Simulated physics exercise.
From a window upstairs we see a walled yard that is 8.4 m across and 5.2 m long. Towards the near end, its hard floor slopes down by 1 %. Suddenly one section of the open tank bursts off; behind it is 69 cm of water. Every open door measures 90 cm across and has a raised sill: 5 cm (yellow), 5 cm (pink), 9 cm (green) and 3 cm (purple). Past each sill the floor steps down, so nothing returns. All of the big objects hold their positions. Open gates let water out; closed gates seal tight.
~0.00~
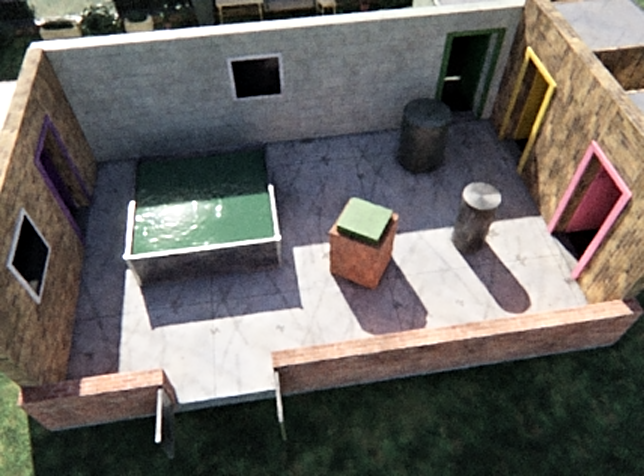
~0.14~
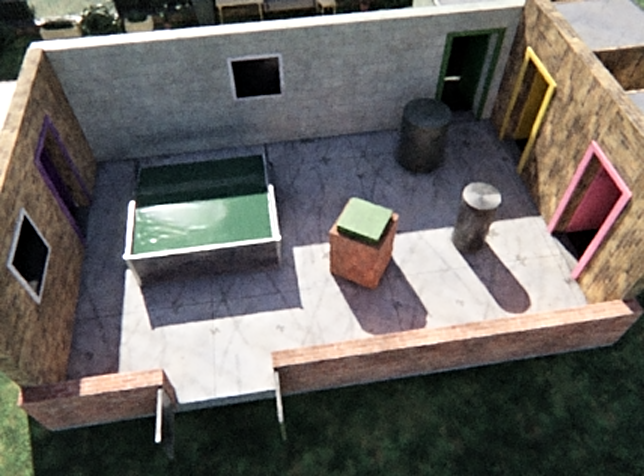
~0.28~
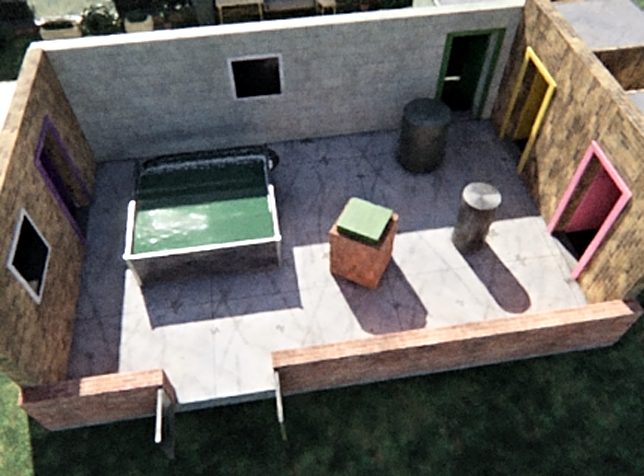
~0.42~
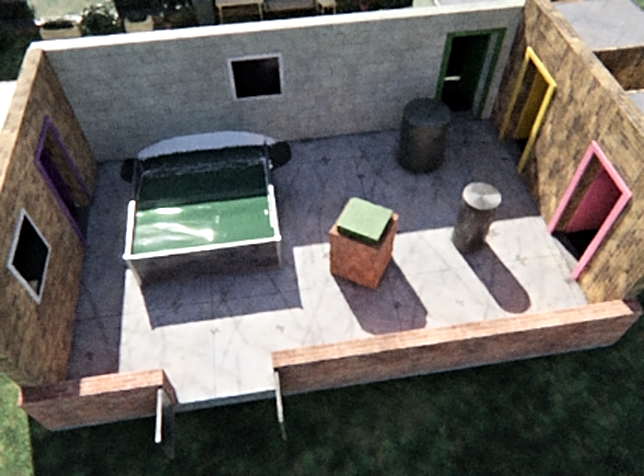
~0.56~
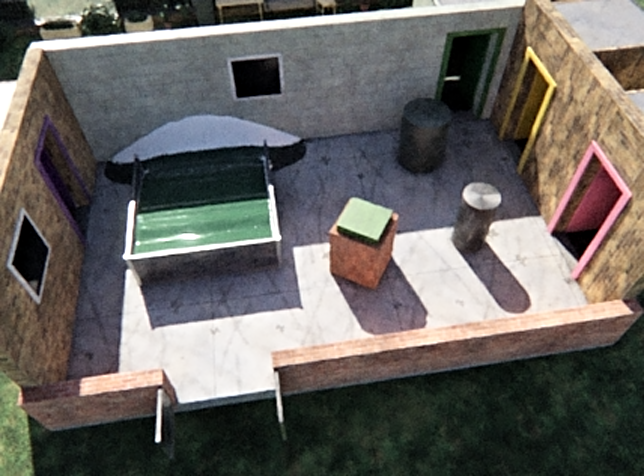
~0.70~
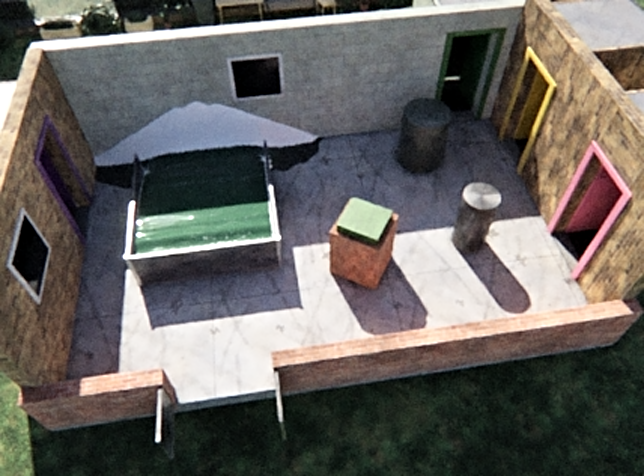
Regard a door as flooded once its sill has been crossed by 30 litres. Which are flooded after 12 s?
Outcome: The yellow door is going to top the limit, the pink door is going to top the limit, the green door is going to fall short of the limit, the purple door is going to top the limit.
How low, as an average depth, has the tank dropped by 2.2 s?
The average depth is around 33 cm.
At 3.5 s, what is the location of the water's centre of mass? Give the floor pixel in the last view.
Roughly (235, 213).
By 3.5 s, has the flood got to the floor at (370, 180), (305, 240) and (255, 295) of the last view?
Point 1: Reached; point 2: Unreached; point 3: Unreached.
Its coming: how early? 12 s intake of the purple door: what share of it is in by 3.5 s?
Some 40 per cent by then.
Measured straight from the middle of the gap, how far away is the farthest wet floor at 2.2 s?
Around 5.8 metres.
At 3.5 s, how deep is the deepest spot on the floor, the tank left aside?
Up to near 36 cm.
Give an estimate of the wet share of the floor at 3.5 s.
Roughly 60 % of the floor is wet.
After 1.4 s water covers 20 % of the floor and is deepest (56 cm) near (98, 165); yellow door not reached, pink door not reached, green door not reached, purple door 6 cm at the sill, 0 L in.
After 2.2 s water covers 35 % of the floor and is deepest (48 cm) near (98, 165); yellow door not reached, pink door not reached, green door 8 cm at the sill, 0 L in, purple door 12 cm at the sill, 12 L in.
After 3.5 s water covers 60 % of the floor and is deepest (36 cm) near (89, 389); yellow door 10 cm at the sill, 5 L in, pink door 9 cm at the sill, 5 L in, green door 6 cm at the sill, 1 L in, purple door 11 cm at the sill, 59 L in.
After 7.0 s water covers 95 % of the floor and is deepest (18 cm) near (97, 171); yellow door 6 cm at the sill, 39 L in, pink door 5 cm at the sill, 30 L in, green door 6 cm at the sill, 5 L in, purple door 7 cm at the sill, 119 L in.
After 12.0 s water covers 100 % of the floor and is deepest (11 cm) near (561, 330); yellow door 7 cm at the sill, 58 L in, pink door 9 cm at the sill, 84 L in, green door 5 cm at the sill, 5 L in, purple door 5 cm at the sill, 150 L in.
